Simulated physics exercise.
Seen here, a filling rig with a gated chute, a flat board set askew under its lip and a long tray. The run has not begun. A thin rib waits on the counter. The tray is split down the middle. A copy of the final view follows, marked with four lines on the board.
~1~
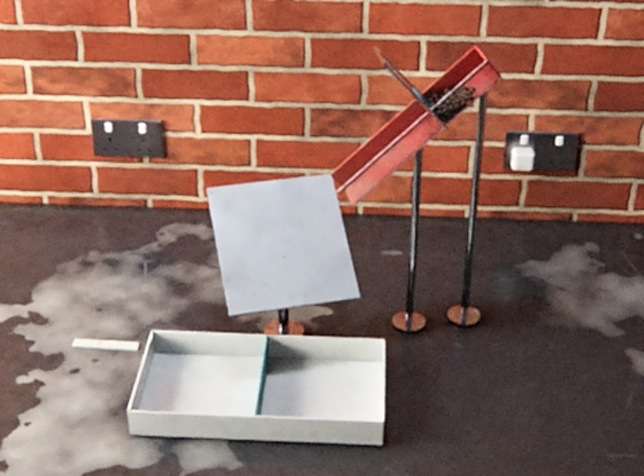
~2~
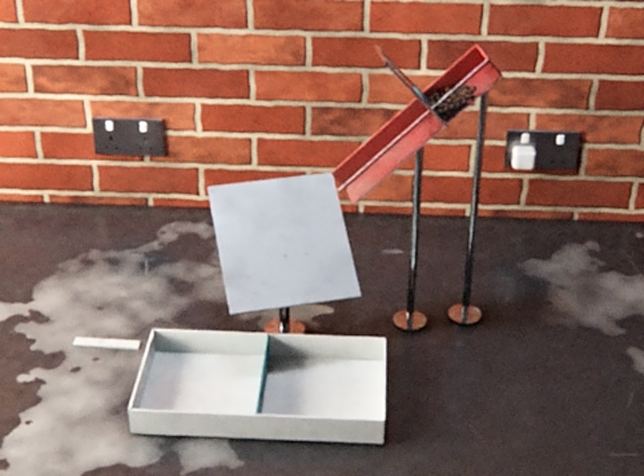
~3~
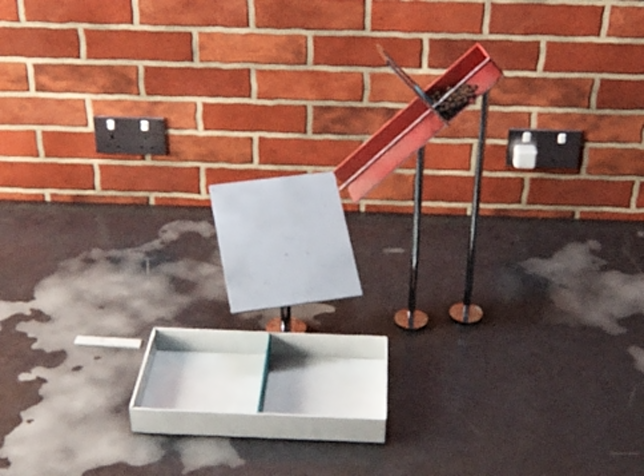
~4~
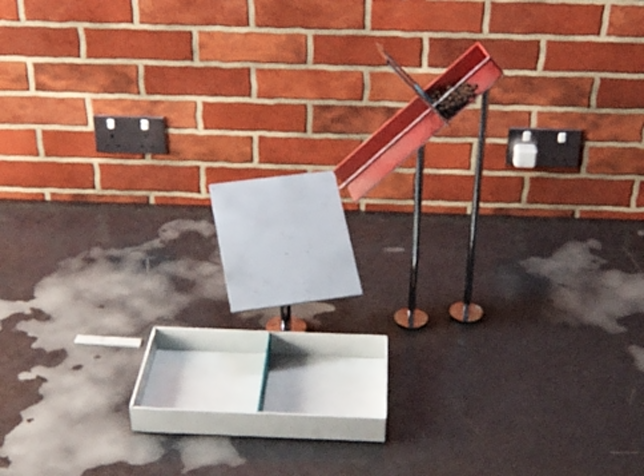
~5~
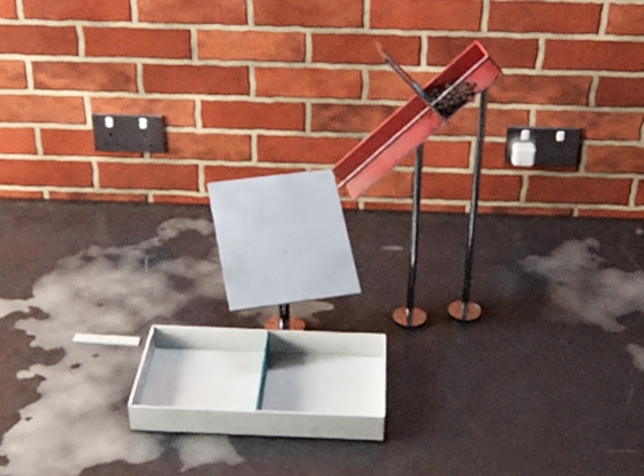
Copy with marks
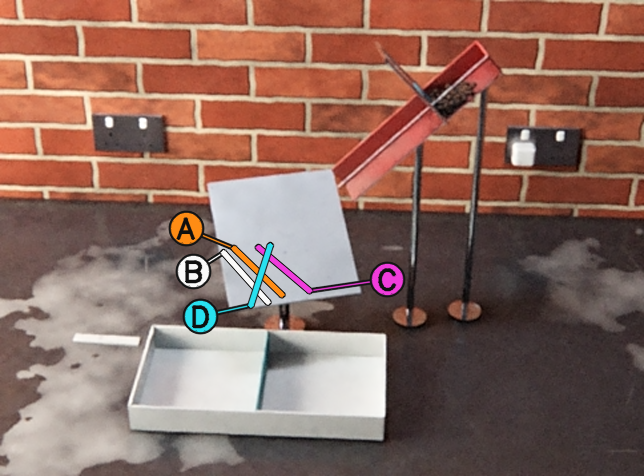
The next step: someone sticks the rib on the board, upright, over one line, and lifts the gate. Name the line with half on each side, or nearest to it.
Choose D.
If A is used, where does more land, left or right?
The right half.
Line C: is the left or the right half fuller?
The right half.
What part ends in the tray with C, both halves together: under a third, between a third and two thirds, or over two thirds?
Over two thirds.
On the marked copy, line A from (233, 248) to (282, 294); line B from (223, 252) to (267, 302); line C from (258, 247) to (309, 290); line D from (270, 245) to (250, 305).
For line A, of what is caught, a small part in the left half, nearly all in the right.
For line B, of what is caught, a stray few in the left half, nearly all in the right.
For line C, of what is caught, a small part in the left half, nearly all in the right.
For line D, of what is caught, about half in the left half, about half in the right.
